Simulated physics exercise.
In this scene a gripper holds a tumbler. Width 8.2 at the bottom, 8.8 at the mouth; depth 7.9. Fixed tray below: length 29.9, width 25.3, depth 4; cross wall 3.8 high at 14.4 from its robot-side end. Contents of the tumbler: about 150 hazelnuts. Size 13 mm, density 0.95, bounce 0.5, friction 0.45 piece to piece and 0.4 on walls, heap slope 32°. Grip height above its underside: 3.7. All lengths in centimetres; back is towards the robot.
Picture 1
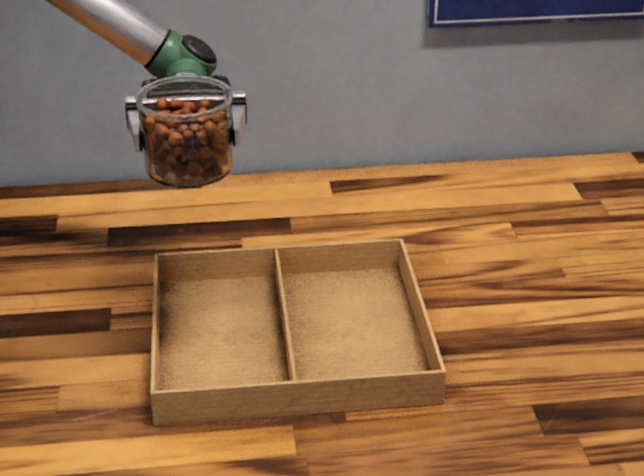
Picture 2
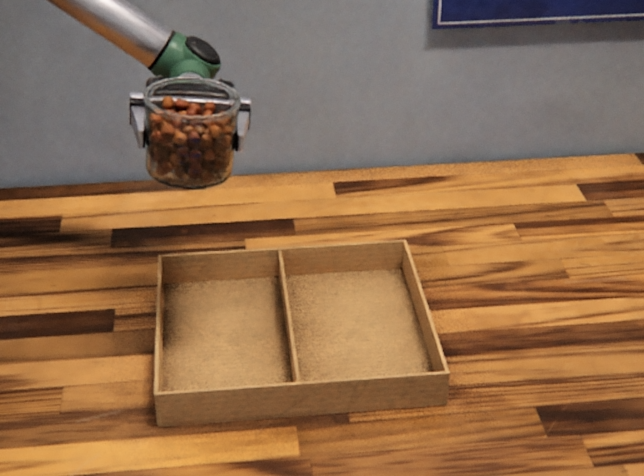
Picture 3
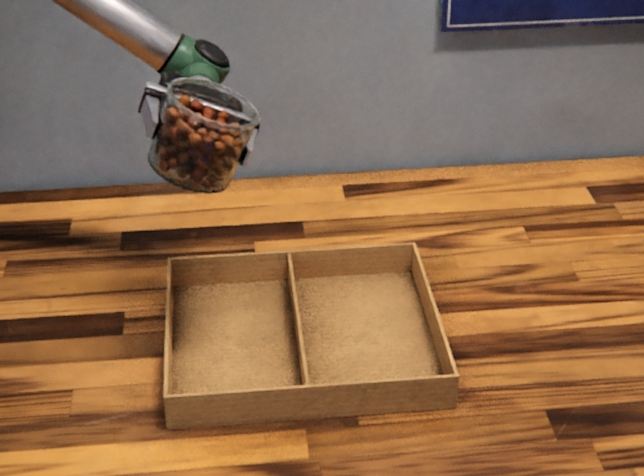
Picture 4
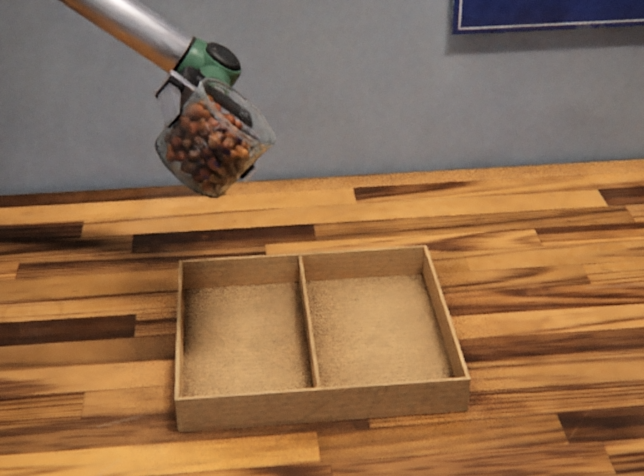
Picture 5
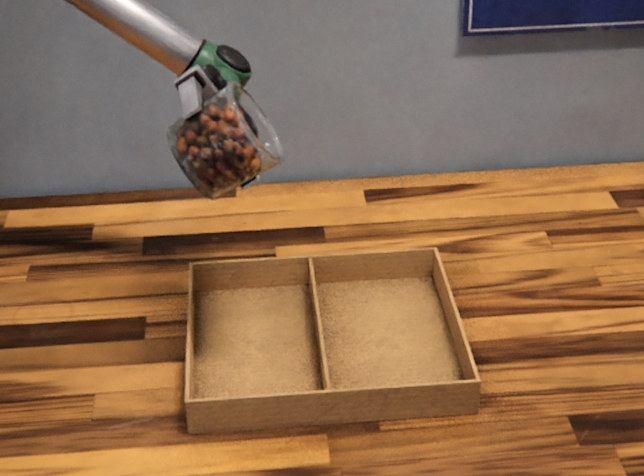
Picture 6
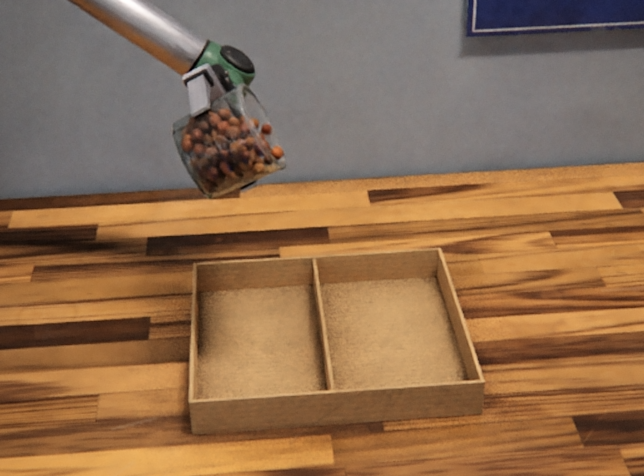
A robotic arm held a clear tumbler of hazelnuts above a divided, empty wooden tray, then steadily tilted it over to the right, and the nuts shifted toward the lower side of the glass.
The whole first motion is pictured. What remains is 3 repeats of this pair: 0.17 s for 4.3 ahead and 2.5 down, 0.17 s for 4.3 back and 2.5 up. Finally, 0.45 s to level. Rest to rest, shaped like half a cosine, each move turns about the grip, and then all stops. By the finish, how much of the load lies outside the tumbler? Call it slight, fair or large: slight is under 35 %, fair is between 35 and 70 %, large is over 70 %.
I would call it slight, under 35 %.
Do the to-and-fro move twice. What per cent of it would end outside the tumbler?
Roughly 15 in a hundred.
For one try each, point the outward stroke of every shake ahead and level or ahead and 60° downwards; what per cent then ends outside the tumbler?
It comes to around 40 per cent on the first try and around 5 per cent on the second.
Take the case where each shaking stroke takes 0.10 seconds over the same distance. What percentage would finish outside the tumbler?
About 40 per cent, then.
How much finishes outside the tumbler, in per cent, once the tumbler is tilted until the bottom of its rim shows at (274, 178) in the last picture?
About 80 %.
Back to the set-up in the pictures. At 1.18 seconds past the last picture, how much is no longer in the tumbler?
I'd say some 15 percent by then.
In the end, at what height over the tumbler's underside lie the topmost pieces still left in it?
I'd say near 8.0 cm from the bottom.
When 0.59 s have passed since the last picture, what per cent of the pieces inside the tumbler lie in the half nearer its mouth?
Around 40 in a hundred.
Then, 0.59 s later, tilted 64° forward, highest piece 27 above the table; 129 in the tumbler, 11 in the far-side part, 4 in the robot-side part, 5 in flight or on a rim.
Then, 1.18 s later, tilted 47° forward, highest piece 28 above the table; 124 in the tumbler, 17 in the far-side part, 7 in the robot-side part, 1 in flight or on a rim.
Then, 1.67 s later, level, highest piece 31 above the table; 124 in the tumbler, 17 in the far-side part, 8 in the robot-side part.
Then, 2.72 s later, level, highest piece 31 above the table; 124 in the tumbler, 17 in the far-side part, 8 in the robot-side part.
At rest, 124 in the tumbler, 17 in the far-side part, 8 in the robot-side part. That is 17 % outside the tumbler.
